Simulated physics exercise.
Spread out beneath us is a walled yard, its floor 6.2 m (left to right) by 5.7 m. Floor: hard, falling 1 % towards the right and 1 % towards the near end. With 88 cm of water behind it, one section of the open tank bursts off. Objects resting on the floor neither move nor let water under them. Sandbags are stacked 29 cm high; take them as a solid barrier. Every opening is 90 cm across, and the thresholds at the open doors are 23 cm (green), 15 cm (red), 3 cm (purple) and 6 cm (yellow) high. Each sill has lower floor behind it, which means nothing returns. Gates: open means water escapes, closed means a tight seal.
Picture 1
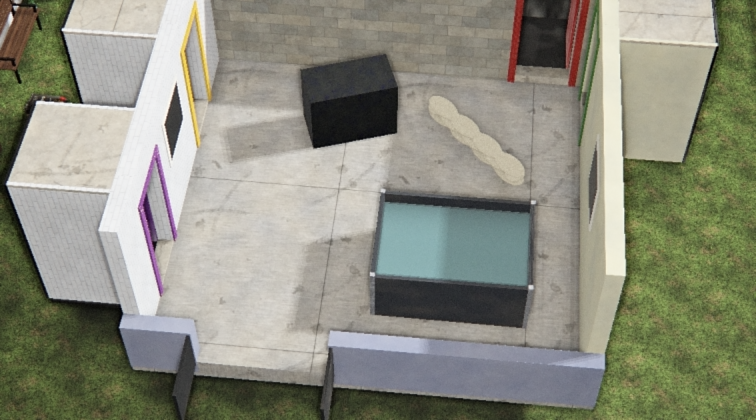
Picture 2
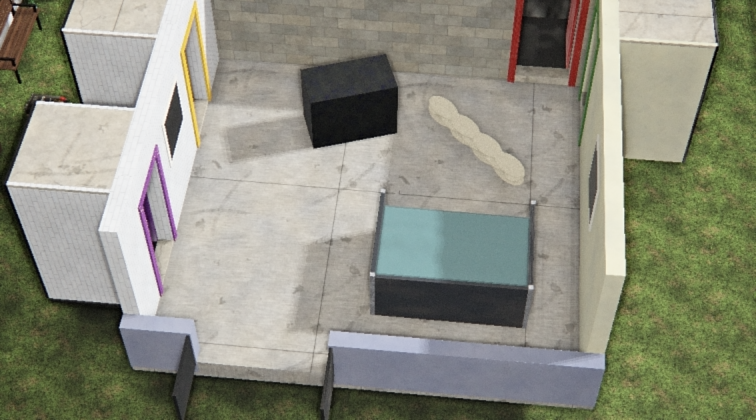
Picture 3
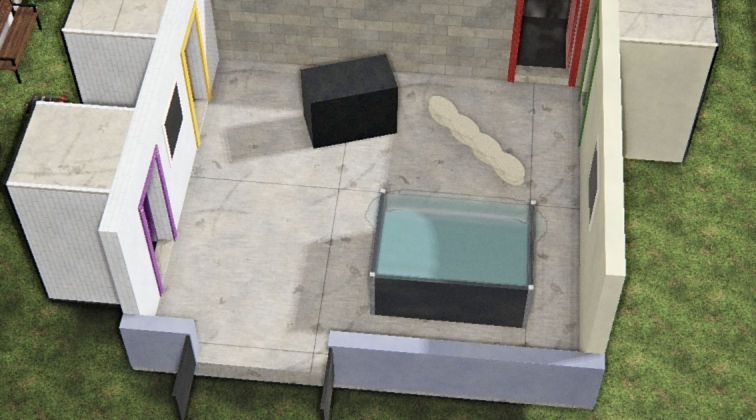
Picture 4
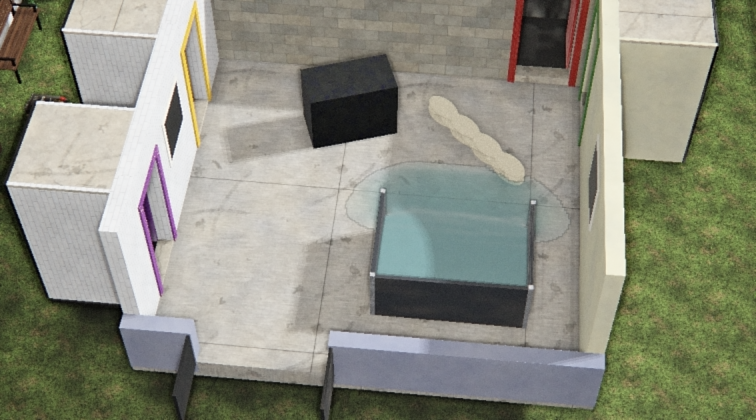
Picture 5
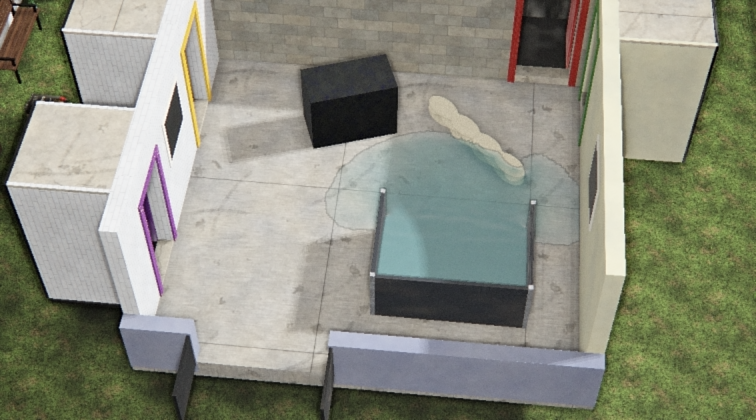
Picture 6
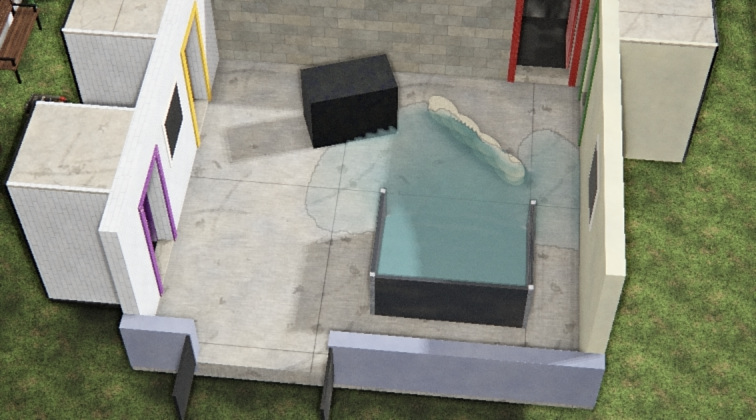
In a walled yard with a dark block and a low row of sandbags, water poured from the far side of an open tank, fanned across the floor and reached the sandbags and the block.
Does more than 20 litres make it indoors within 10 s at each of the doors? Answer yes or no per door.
Green door, no; red door, yes; purple door, yes; yellow door, yes.
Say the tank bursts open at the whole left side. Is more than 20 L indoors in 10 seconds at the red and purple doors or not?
So red ends up short of it and purple ends up past the limit.
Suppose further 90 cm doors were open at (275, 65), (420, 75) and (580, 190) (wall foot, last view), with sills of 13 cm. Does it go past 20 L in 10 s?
Well, the first is on the low side, the second is on the high side, and the third is on the high side.
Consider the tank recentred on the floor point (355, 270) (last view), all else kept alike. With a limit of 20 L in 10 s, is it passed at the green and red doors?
Green gets no more than that, red gets no more than that.
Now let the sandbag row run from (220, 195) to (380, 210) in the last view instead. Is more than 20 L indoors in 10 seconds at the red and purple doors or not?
Note - red: Limit exceeded; purple: Limit held.
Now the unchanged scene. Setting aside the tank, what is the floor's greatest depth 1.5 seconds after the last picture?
It tops out at some 41 cm.
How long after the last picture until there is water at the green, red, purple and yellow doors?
The front reaches green at 0.2 s, red at 0.5 s, purple at 2.4 s, yellow at 1.3 s.
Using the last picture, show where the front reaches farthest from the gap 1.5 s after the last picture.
Near (219, 63).
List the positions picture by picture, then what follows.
In the first picture, the open tank at (454, 242) is whole and still, 88 cm deep.
In the second picture, water pours out on the open tank's far side and has run 1.2 m, to a hidden place; typically 7 cm deep outside, 88 cm at the open tank's back.
In the third picture, water pours out on the open tank's far side and has run 1.4 m, to (540, 222); typically 16 cm deep outside, 80 cm at the open tank's back.
In the fourth picture, the front is at (361, 188), 1.7 m from the gap on the open tank's far side; 3.7 m2 of floor is under water; 75 cm left at the back of the open tank.
In the fifth picture, water pours out on the open tank's far side and has run 2.2 m, to (560, 172); typically 11 cm deep outside, 71 cm at the open tank's back.
In the sixth picture, the front is at (416, 107), 2.7 m from the gap on the open tank's far side; 7.5 m2 of floor is under water; 61 cm left at the back of the open tank.
Then, 0.7 s after the last picture water covers 40 % of the floor and is deepest (60 cm) near (398, 77); green door 13 cm at the sill, 0 L in, red door 12 cm at the sill, 0 L in, purple door not reached, yellow door not reached.
Then, 1.5 s after the last picture water covers 55 % of the floor and is deepest (41 cm) near (408, 78); green door 12 cm at the sill, 0 L in, red door 30 cm at the sill, 25 L in, purple door not reached, yellow door 9 cm at the sill, 0 L in.
Then, 2.8 s after the last picture water covers 75 % of the floor and is deepest (30 cm) near (579, 210); green door 24 cm at the sill, 2 L in, red door 21 cm at the sill, 92 L in, purple door 7 cm at the sill, 0 L in, yellow door 16 cm at the sill, 50 L in.
Then, 5.3 s after the last picture water covers 90 % of the floor and is deepest (22 cm) near (578, 382); green door 12 cm at the sill, 4 L in, red door 10 cm at the sill, 103 L in, purple door 5 cm at the sill, 27 L in, yellow door 6 cm at the sill, 92 L in.
Then, 9.3 s after the last picture water covers 95 % of the floor and is deepest (12 cm) near (578, 359); green door 6 cm at the sill, 5 L in, red door 5 cm at the sill, 103 L in, purple door 6 cm at the sill, 44 L in, yellow door 4 cm at the sill, 93 L in.
